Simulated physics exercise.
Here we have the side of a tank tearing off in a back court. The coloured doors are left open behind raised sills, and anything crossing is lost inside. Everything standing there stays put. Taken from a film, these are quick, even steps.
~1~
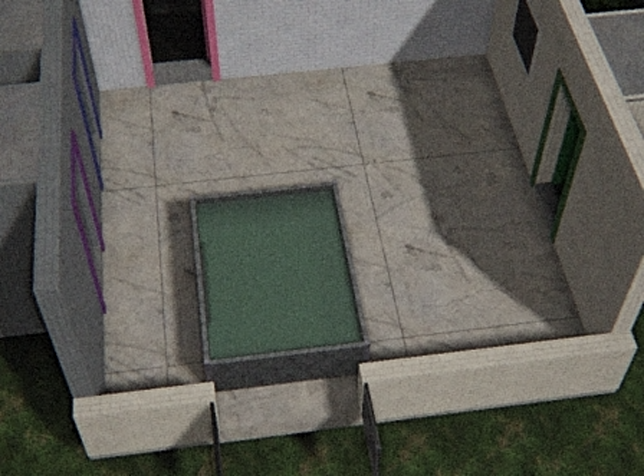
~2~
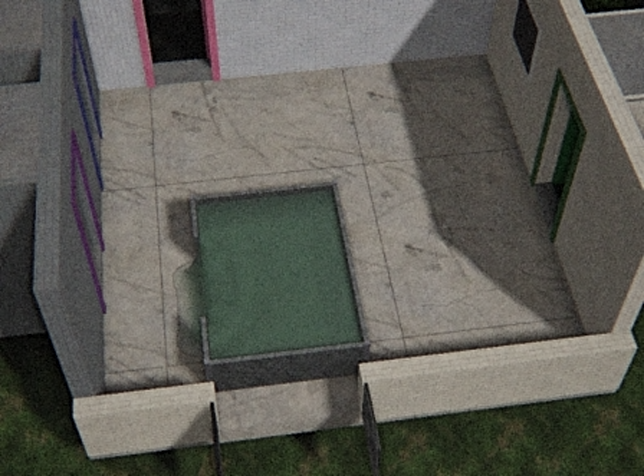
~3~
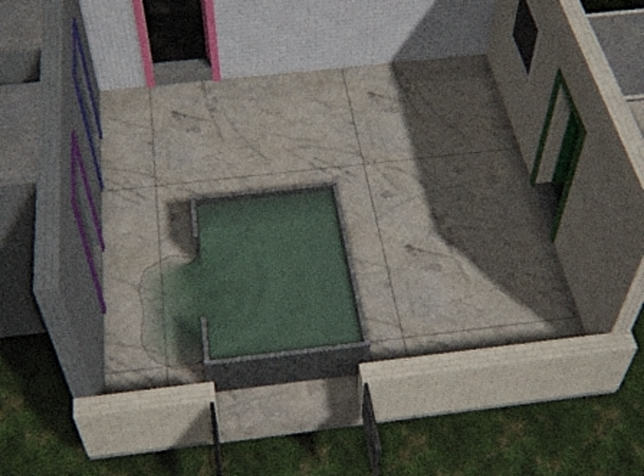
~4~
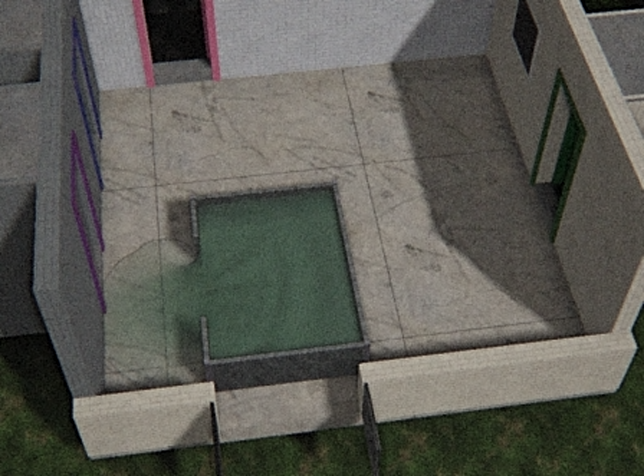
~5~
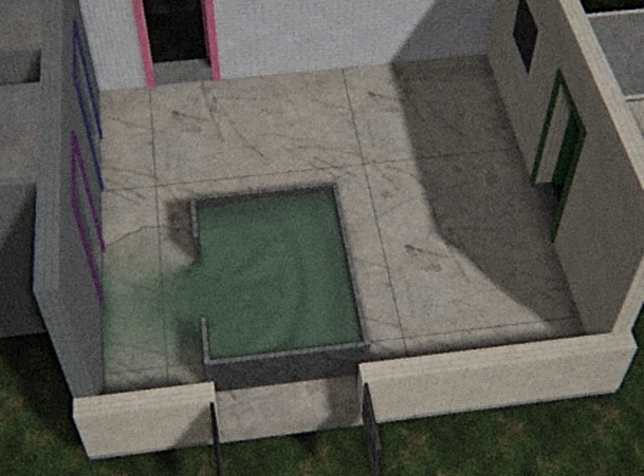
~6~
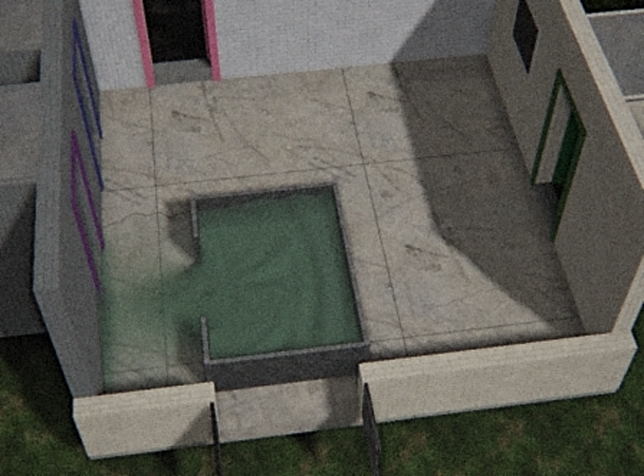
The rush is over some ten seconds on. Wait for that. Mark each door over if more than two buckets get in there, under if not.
Blue door - under; green door - under; purple door - over; pink door - under.
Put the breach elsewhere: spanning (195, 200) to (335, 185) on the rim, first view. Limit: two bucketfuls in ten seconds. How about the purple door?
My reading: Purple stays under.
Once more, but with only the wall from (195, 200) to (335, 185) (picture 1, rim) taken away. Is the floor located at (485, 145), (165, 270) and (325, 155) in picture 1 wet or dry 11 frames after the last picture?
The first point is spared, the second spared, the third soaked.
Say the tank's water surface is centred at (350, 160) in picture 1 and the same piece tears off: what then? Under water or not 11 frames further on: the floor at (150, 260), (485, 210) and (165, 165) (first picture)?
Going through the three spots in turn: Gets wet, stays untouched, gets wet.
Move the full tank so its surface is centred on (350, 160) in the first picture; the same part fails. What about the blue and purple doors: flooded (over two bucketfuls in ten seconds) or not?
My reading: The blue door takes more, the purple door passes that mark.
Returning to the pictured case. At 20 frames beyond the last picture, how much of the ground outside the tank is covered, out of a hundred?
Around 45 in a hundred.
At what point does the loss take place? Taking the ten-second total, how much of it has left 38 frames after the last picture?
Somewhere around 80 per cent, I'd say.
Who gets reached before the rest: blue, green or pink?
Looks like the blue door.
A moment on, water covers 15 % of the floor; the blue door wet at the sill, nothing in, the green door not reached, the purple door over two buckets in, the pink door not reached.
Next, water covers 25 % of the floor; the blue door wet at the sill, nothing in, the green door not reached, the purple door far over two buckets in, the pink door not reached.
Then, water covers 45 % of the floor; the blue door wet at the sill, nothing in, the green door not reached, the purple door far over two buckets in, the pink door wet at the sill, nothing in.
Later, water covers 70 % of the floor; the blue door wet at the sill, nothing in, the green door wet at the sill, nothing in, the purple door far over two buckets in, the pink door wet at the sill, nothing in.
In the end, water covers 90 % of the floor; the blue door wet at the sill, nothing in, the green door wet at the sill, nothing in, the purple door far over two buckets in, the pink door wet at the sill, nothing in.
